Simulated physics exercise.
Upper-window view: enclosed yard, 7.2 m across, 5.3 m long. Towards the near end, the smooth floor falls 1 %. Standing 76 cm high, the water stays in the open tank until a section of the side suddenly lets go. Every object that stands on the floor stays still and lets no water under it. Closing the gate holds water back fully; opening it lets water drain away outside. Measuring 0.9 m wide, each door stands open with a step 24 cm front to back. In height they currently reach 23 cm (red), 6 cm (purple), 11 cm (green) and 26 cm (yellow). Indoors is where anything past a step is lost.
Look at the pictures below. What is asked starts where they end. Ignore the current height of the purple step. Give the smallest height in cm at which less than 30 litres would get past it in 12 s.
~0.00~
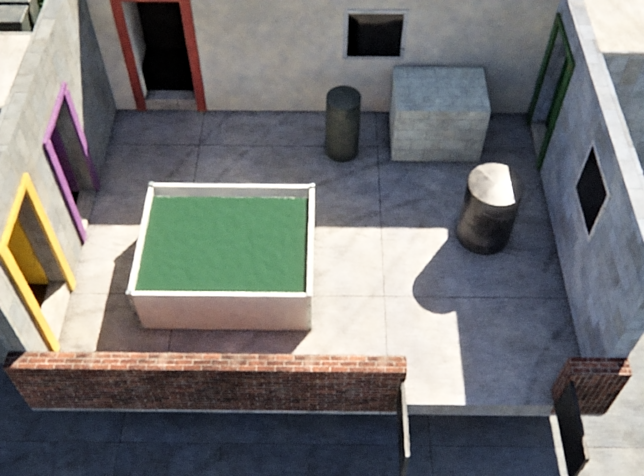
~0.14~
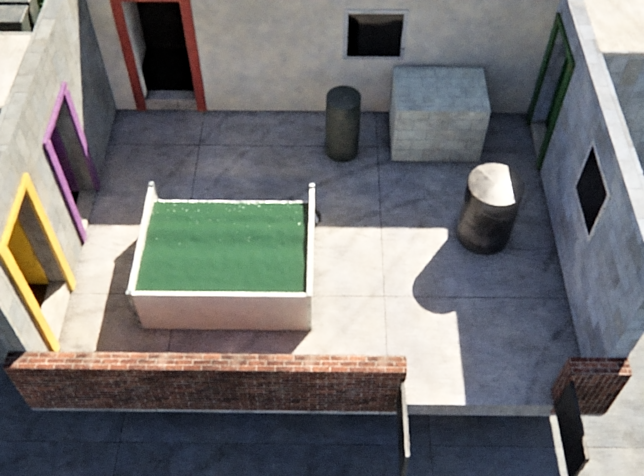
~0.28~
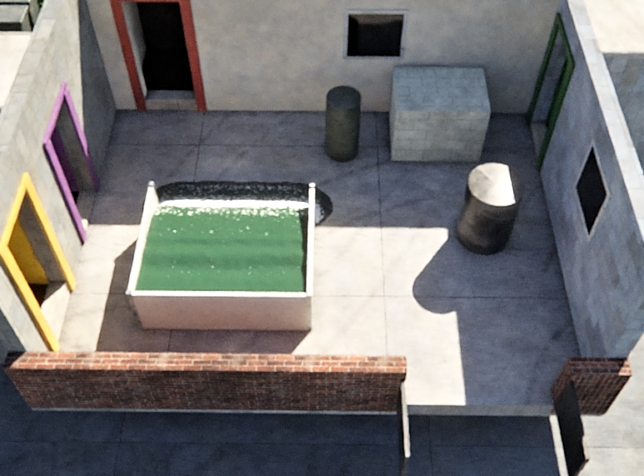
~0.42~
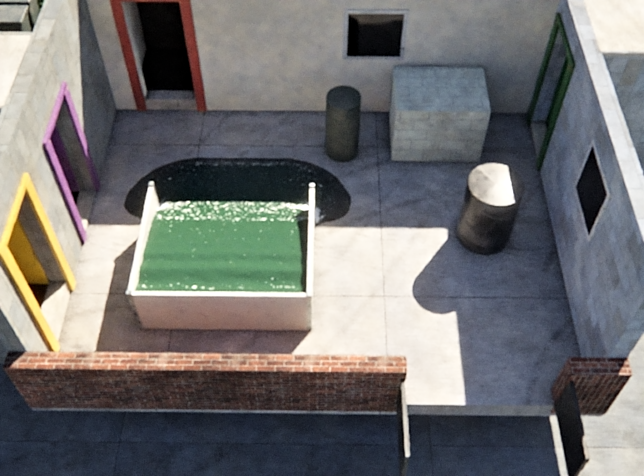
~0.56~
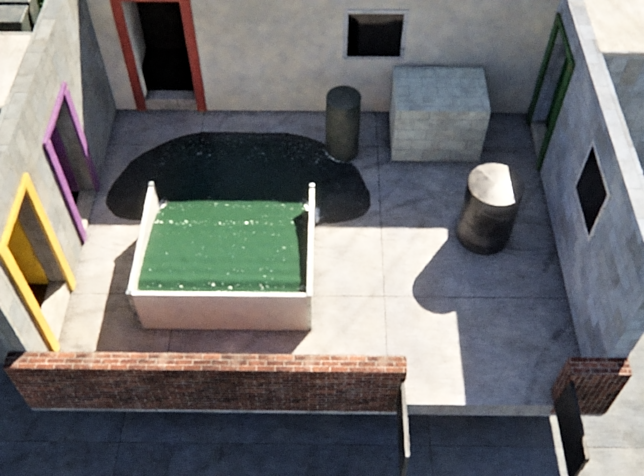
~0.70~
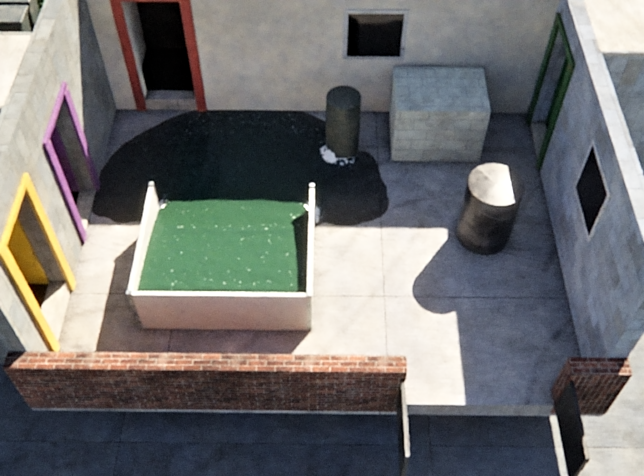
Close to 8 cm is just enough.
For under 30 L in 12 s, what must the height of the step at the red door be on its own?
For the red door, about 29 cm.
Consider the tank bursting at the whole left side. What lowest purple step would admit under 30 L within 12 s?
Roughly 33 cm.
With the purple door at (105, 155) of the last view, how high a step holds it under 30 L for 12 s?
About 21 cm.
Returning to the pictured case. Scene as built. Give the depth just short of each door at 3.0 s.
Centimetres: Red = 28, purple = 13, green = 14, yellow = 0.
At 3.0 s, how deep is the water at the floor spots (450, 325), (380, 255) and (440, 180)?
In order: Around 0, 0 and 2 cm.
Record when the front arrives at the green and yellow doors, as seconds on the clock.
The front reaches green at 2.6 s and yellow at 3.4 s.
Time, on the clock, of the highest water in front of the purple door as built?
Roughly 3.0 s.
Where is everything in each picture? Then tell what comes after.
The open tank at (226, 240) is whole and still, 76 cm deep; the purple door at (74, 169) is dry, in the first frame.
The gap is on the far side, the front 0.2 m out at a hidden place; the back of the open tank holds 76 cm, in the second frame.
The gap is on the far side, the front 0.7 m out at a hidden place; the back of the open tank holds 76 cm, in the third frame.
Water pours out on the far side and has run 1.3 m, to (188, 163); about 12 cm deep outside, 71 cm at the back, in the fourth frame.
The front is at (195, 137), 1.9 m from the gap on the far side; 6.0 m2 of floor is wet, 63 cm left at the back, in the fifth frame.
Water pours out on the far side and has run 2.5 m, to (220, 110); about 8 cm deep outside, 64 cm at the back; 0.3 m in a straight line remain to the purple door at (74, 169), in the sixth frame.
After 1.4 s water covers 35 % of the floor, deepest (46 cm) near (240, 120); 4 cm at the purple door, 0 litres in over its 6 cm step.
After 3.0 s water covers 50 % of the floor, deepest (32 cm) near (115, 119); 13 cm at the purple door, 2 litres in over its 6 cm step.
After 12.0 s water covers 95 % of the floor, deepest (11 cm) near (385, 351); 7 cm at the purple door, 63 litres in over its 6 cm step.
At the purple door as built, the water arrived by 0.8 s and peaked near 13 cm at 3.0 s.
With a step of 6.5 cm, 54 litres would have come in within the 12 s; with 9 cm, 22 litres. So under 30 litres takes about 8 cm.
